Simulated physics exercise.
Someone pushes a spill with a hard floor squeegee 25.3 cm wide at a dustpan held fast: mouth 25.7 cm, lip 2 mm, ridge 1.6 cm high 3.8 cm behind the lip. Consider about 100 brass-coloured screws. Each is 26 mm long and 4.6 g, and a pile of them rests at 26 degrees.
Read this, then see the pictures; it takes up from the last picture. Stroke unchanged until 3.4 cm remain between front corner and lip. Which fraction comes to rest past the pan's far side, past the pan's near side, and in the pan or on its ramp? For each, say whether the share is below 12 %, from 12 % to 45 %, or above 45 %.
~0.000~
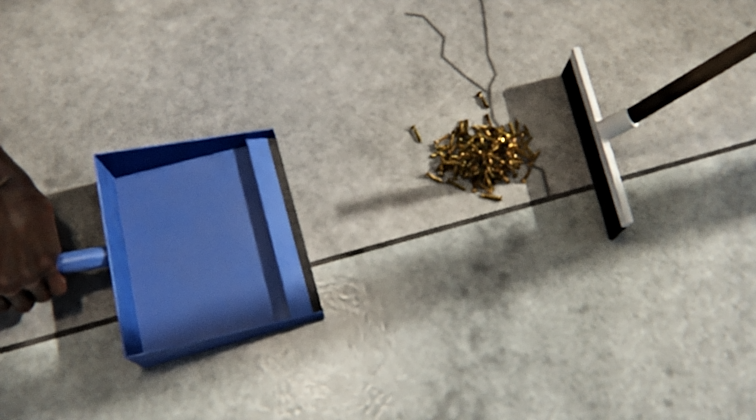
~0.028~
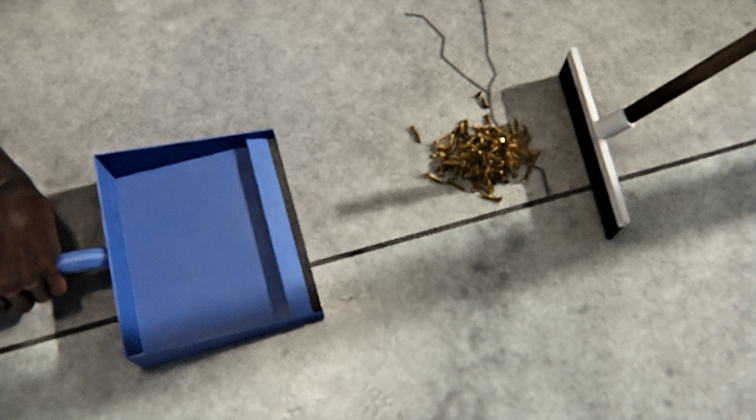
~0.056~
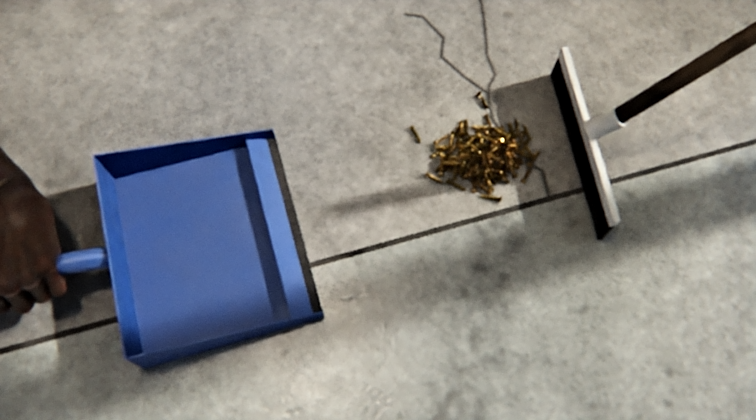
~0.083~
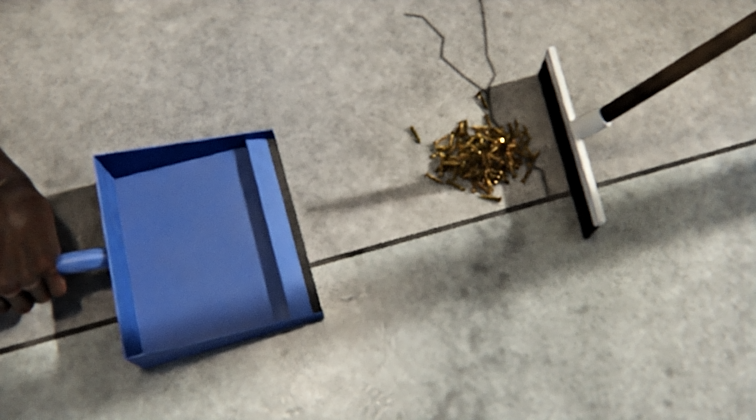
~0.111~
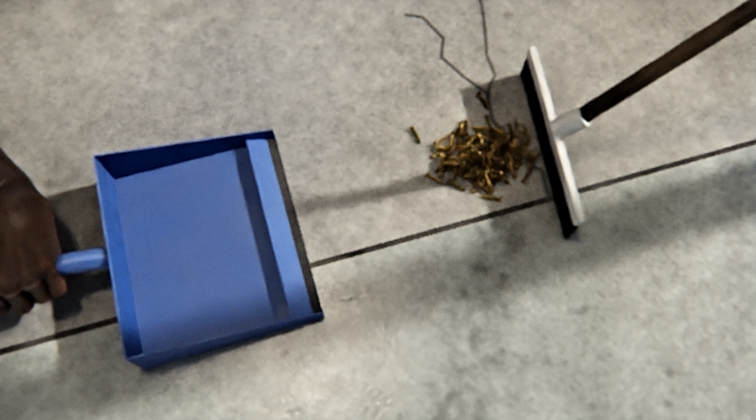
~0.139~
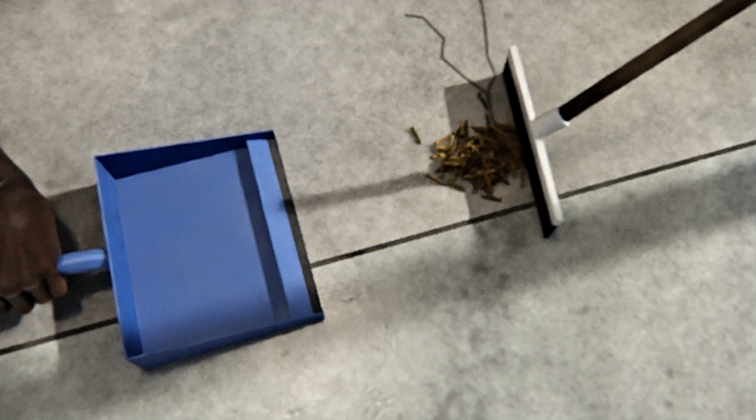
As I see it, far side: A moderate quantity; near side: Not much; pan: A moderate quantity.
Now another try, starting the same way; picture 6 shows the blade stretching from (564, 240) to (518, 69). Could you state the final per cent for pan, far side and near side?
You'd see pan at 25, far at 5 and near at 0.
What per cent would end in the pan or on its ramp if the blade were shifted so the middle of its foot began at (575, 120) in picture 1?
Around 15 %.
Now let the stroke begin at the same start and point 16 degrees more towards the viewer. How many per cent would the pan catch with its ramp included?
In that case around 35 per cent.
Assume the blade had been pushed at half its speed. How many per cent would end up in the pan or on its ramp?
Then near 5 in a hundred.
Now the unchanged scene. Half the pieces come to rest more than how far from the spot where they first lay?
Median: Approx. 28 cm.
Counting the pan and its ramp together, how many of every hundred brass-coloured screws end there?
Roughly 20 %.
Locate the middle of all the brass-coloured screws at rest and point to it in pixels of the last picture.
Once everything settles, the centre is around (281, 153).
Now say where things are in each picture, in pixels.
In the first frame, blade from (626, 222) to (574, 55), moved 0.0 cm, 0 of the pieces shifted so far; middle of the pieces at (483, 156); pan at (199, 249).
In the second frame, blade from (623, 222) to (571, 55), moved 0.4 cm, 0 of the pieces shifted so far; middle of the pieces at (483, 157).
In the third frame, blade from (613, 222) to (563, 55), moved 1.5 cm, 0 of the pieces shifted so far; middle of the pieces at (483, 157).
In the fourth frame, blade from (599, 222) to (550, 54), moved 3.3 cm, 0 of the pieces shifted so far; middle of the pieces at (483, 157).
In the fifth frame, blade from (578, 221) to (531, 54), moved 5.8 cm, 0 of the pieces shifted so far; middle of the pieces at (483, 157).
In the sixth frame, blade from (557, 221) to (512, 54), moved 8.5 cm, 15 of the pieces shifted so far; middle of the pieces at (483, 157); pan at (200, 250). Its pace works out near 0.96 m/s, heading 19 degrees away from the viewer's side.
Then, at 0.29 s, middle of the blade 18 cm from the lip; 0 % over the lip, far side 5 %, near side 0 %.
After 0.40 s, middle of the blade 8 cm from the lip; 0 % over the lip, far side 15 %, near side 0 %.
Then, at 0.63 s, middle of the blade 5 cm from the lip; 25 % over the lip, far side 30 %, near side 0 %.
By 1.3 s all is still; far side 30 %, near side 0 %, pan 20 %, in front of the lip or behind the blade 50 %.
